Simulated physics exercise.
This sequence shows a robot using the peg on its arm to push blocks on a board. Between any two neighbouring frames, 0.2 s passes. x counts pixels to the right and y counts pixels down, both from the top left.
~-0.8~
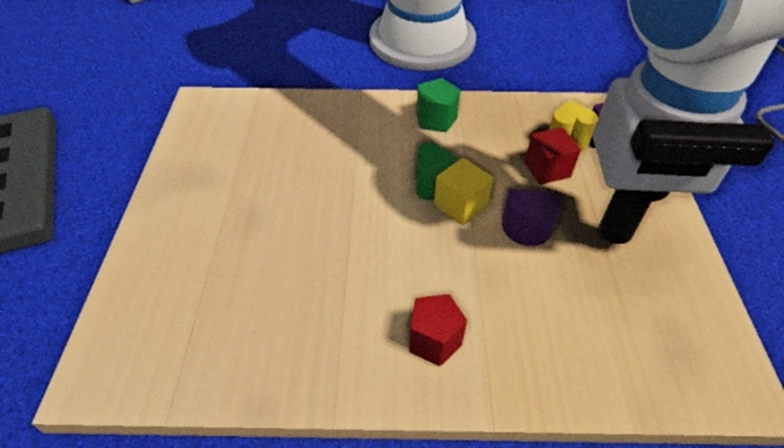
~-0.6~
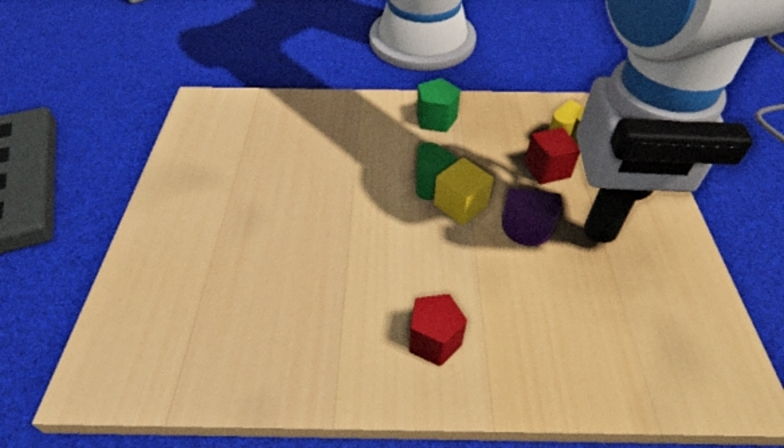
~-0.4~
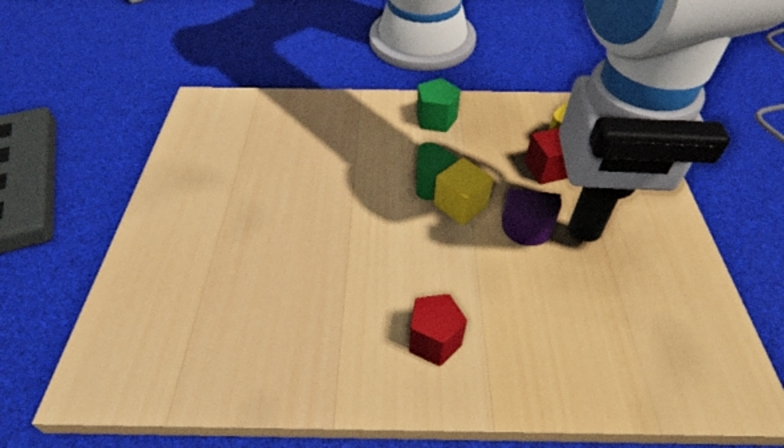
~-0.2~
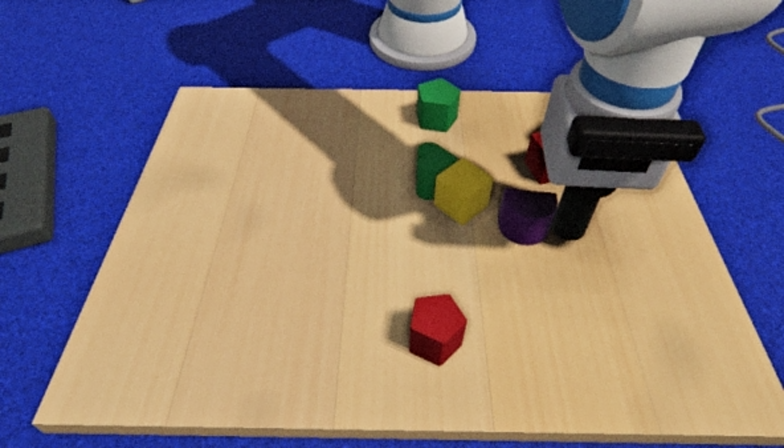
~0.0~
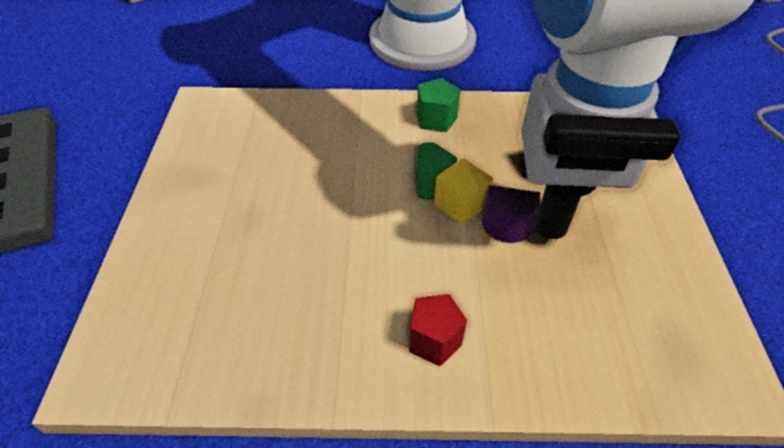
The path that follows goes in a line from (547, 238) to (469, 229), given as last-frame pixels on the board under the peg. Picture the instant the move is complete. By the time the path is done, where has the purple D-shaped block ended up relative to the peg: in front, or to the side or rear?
In front, I predict.
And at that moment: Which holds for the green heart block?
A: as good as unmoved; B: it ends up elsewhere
B
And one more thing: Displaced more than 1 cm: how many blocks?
That makes 3 blocks or more.
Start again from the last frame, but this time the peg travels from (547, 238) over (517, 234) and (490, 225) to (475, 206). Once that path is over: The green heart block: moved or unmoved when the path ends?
By the end it has moved.
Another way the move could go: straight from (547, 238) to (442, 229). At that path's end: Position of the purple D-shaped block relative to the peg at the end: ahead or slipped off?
Ahead of the peg.
The first path, step by step. Halfway along, peg at (510, 222); green heart block at (414, 145), turned 15° clockwise; yellow square piece at (433, 167), turned 15° clockwise; purple D-shaped block at (473, 193).
At the end, peg at (471, 218); green heart block at (408, 139), turned 30° clockwise; yellow square piece at (416, 164), turned 35° clockwise; purple D-shaped block at (433, 193); red square piece in place.
